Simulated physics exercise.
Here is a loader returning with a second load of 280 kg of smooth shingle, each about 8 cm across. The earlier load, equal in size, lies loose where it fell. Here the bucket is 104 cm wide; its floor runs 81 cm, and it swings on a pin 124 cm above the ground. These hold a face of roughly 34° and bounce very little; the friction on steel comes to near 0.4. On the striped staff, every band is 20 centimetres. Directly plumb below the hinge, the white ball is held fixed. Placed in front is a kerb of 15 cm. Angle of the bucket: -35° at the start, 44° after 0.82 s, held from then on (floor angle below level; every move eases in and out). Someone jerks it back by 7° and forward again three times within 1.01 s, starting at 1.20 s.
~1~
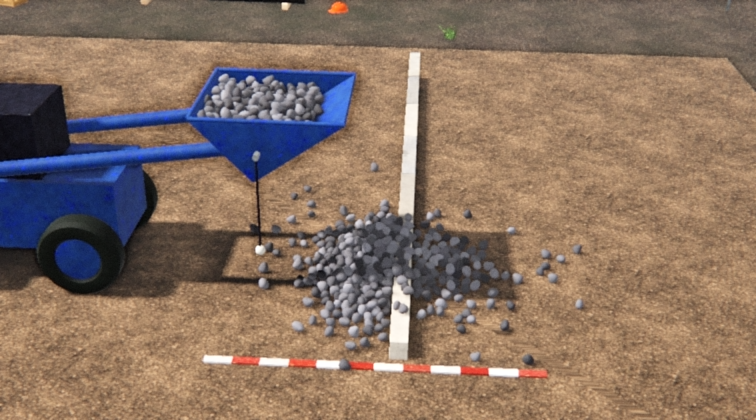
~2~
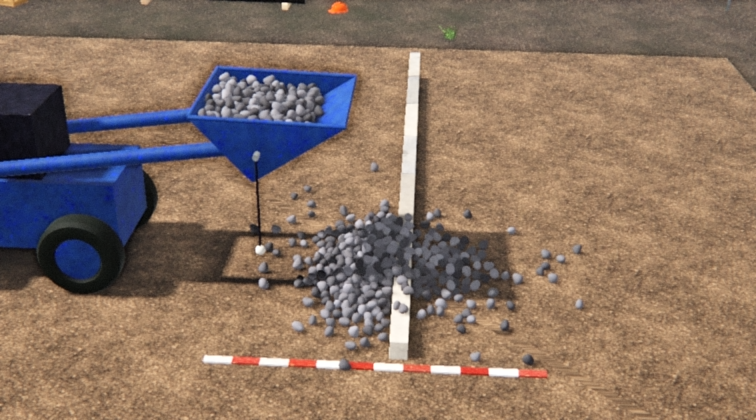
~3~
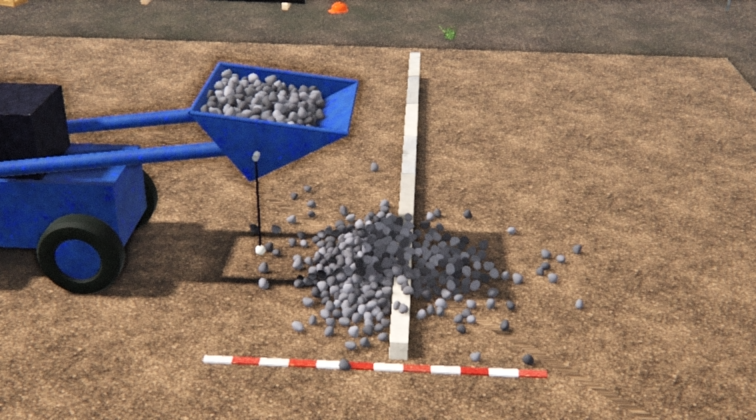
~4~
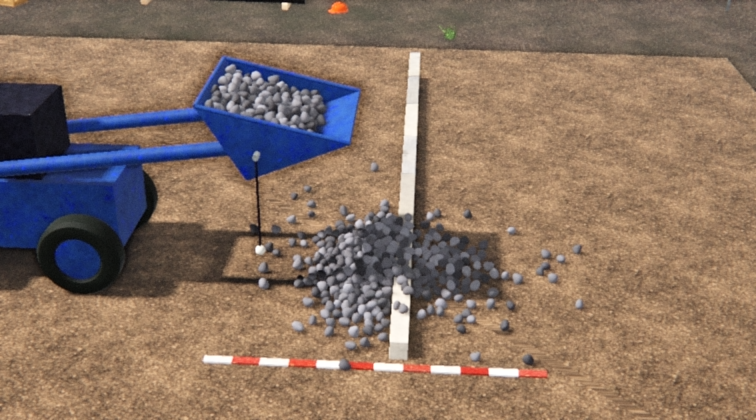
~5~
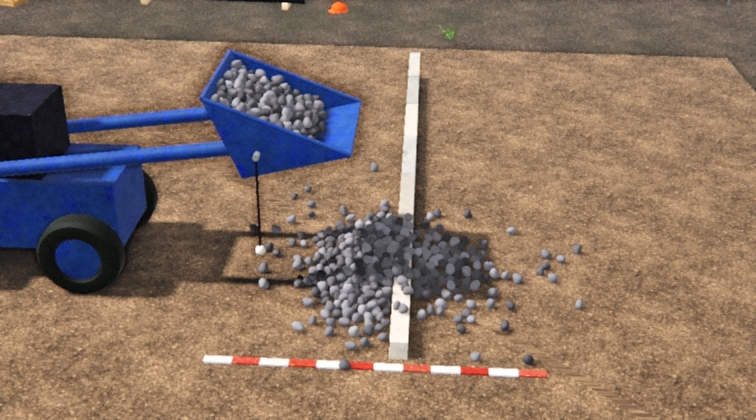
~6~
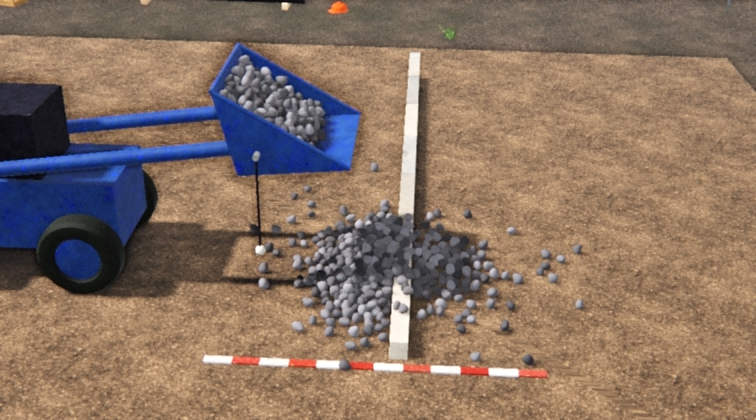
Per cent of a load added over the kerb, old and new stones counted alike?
Some 25 %.
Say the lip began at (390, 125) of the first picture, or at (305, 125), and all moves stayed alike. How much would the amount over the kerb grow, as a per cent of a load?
First place: Roughly 70 %; second place: Roughly 0 %.
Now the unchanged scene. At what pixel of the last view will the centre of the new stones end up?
I'd point to about (365, 255).
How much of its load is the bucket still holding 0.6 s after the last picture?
It still holds about 60 per cent.
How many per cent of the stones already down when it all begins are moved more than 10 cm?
Estimate: 15 %, roughly.
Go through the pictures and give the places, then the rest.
In the first picture, lip at (345, 125), floor tilted -35°, highest stones at (240, 89). The earlier load is highest near (396, 249), 25 cm above ground level, 77 % on this side of the kerb, 23 % over the kerb.
In the second picture, lip at (345, 128), floor tilted -33°, highest stones at (240, 89).
In the third picture, lip at (348, 134), floor tilted -29°, highest stones at (233, 85).
In the fourth picture, lip at (350, 144), floor tilted -23°, highest stones at (233, 80).
In the fifth picture, the bucket is at -15°, its lip at (351, 156); the top of the load is at (237, 76).
In the sixth picture, the bucket is at -5°, its lip at (350, 169); the top of the load is at (244, 72).
Then, 0.3 s after the last picture the floor is at 32°; in per cent of one load, 100 in the bucket, 77 on this side of the kerb, 23 over the kerb; the foremost stones are at (551, 264).
Then, 0.6 s after the last picture the floor is at 44°; in per cent of one load, 59 in the bucket, 118 on this side of the kerb, 23 over the kerb; the foremost stones are at (551, 264).
Then, 2.3 s after the last picture the floor is at 44°; in per cent of one load, 0 in the bucket, 152 on this side of the kerb, 48 over the kerb; the foremost stones are at (588, 283).
Then, 4.9 s after the last picture the floor is at 44°; in per cent of one load, 0 in the bucket, 152 on this side of the kerb, 48 over the kerb; the foremost stones are at (590, 283). Net gain over the kerb, 25.
